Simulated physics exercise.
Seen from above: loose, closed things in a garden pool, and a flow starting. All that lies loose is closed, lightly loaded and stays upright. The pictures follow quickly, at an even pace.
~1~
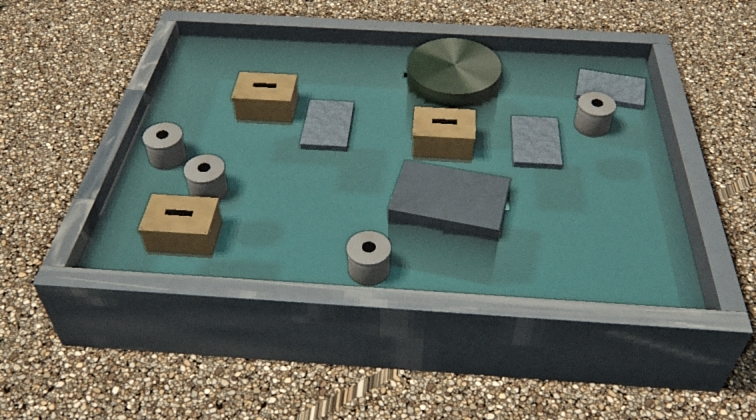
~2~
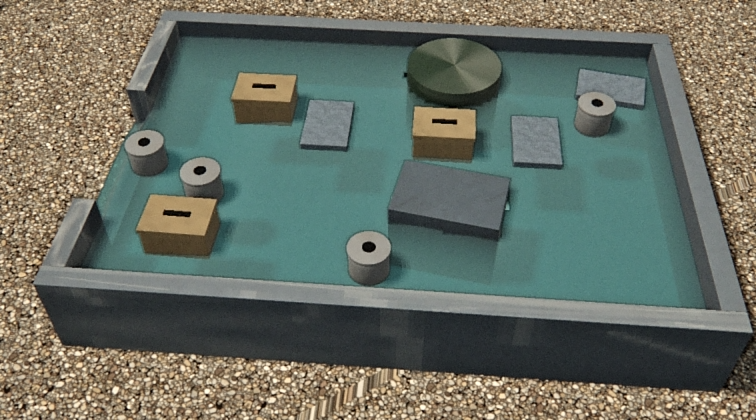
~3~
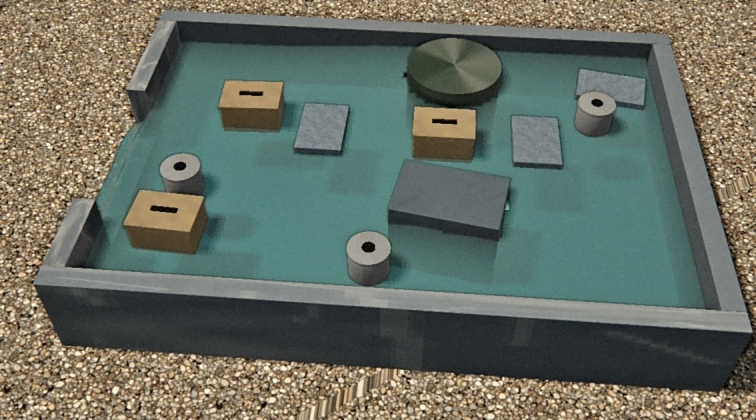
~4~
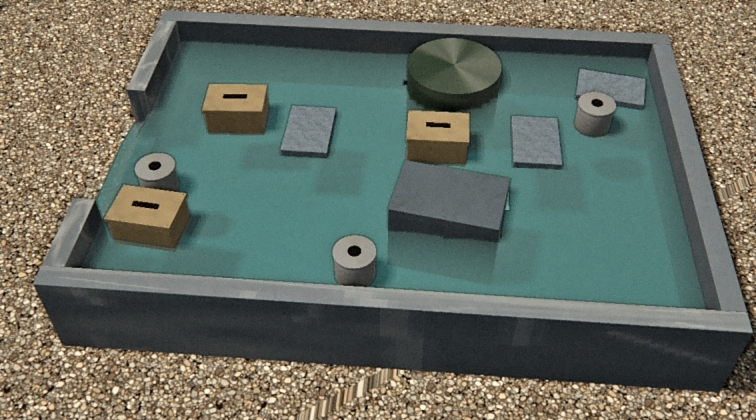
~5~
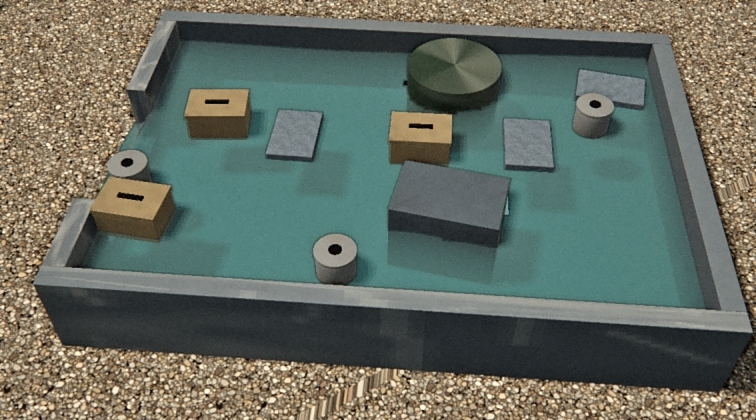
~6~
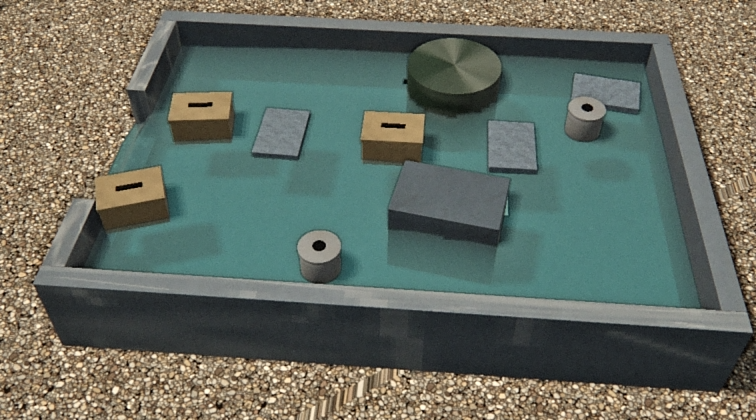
A walled garden pool opens on its left side, and floating closed containers drift left.
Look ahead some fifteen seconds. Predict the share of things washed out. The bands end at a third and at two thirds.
Share: Two thirds or more.
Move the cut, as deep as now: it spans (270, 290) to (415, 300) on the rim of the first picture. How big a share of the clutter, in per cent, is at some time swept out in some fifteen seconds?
About 50 per cent.
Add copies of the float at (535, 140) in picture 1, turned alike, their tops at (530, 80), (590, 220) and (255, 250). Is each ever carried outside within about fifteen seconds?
One after the other: No, still in, gone.
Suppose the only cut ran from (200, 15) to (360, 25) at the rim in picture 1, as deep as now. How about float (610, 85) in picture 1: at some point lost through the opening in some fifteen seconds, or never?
Verdict: Still in.
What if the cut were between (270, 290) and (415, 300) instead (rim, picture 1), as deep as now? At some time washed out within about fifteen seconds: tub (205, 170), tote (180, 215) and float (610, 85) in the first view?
In turn: Through, gone, no.
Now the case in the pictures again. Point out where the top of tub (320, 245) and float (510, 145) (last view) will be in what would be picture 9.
Close to (262, 239) and (450, 151).
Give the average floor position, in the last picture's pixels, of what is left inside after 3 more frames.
Around (409, 190).
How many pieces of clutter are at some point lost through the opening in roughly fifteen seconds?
The number is 7.
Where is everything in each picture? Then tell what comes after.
The first picture shows a tote at (179, 214), afloat; a tote at (265, 86) floats; 0 of 10 have shifted.
The second picture shows a tote at (177, 215), afloat; a tote at (264, 87) floats; 1 of 10 have shifted.
The third picture shows a tote at (164, 210), afloat, close to its start; a tote at (251, 94) floats, close to its start; 4 of 10 have shifted.
The fourth picture shows a tote at (146, 206), afloat, close to its start; a tote at (235, 97) floats, close to its start; 6 of 10 have shifted.
The fifth picture shows a tote at (131, 198) floats, a stride from its start; a tote at (217, 102), afloat, close to its start; 7 of 10 have shifted.
The sixth picture shows a tote at (129, 188) floats, a stride from its start; a tote at (201, 106) floats, a stride from its start; 9 of 10 have shifted.
A moment on, 4 of 10 are out; 6 afloat.
Next, 5 of 10 are out; 5 afloat.
Later, 7 of 10 are out; 3 afloat.
In the end, 7 of 10 are out; 3 afloat.
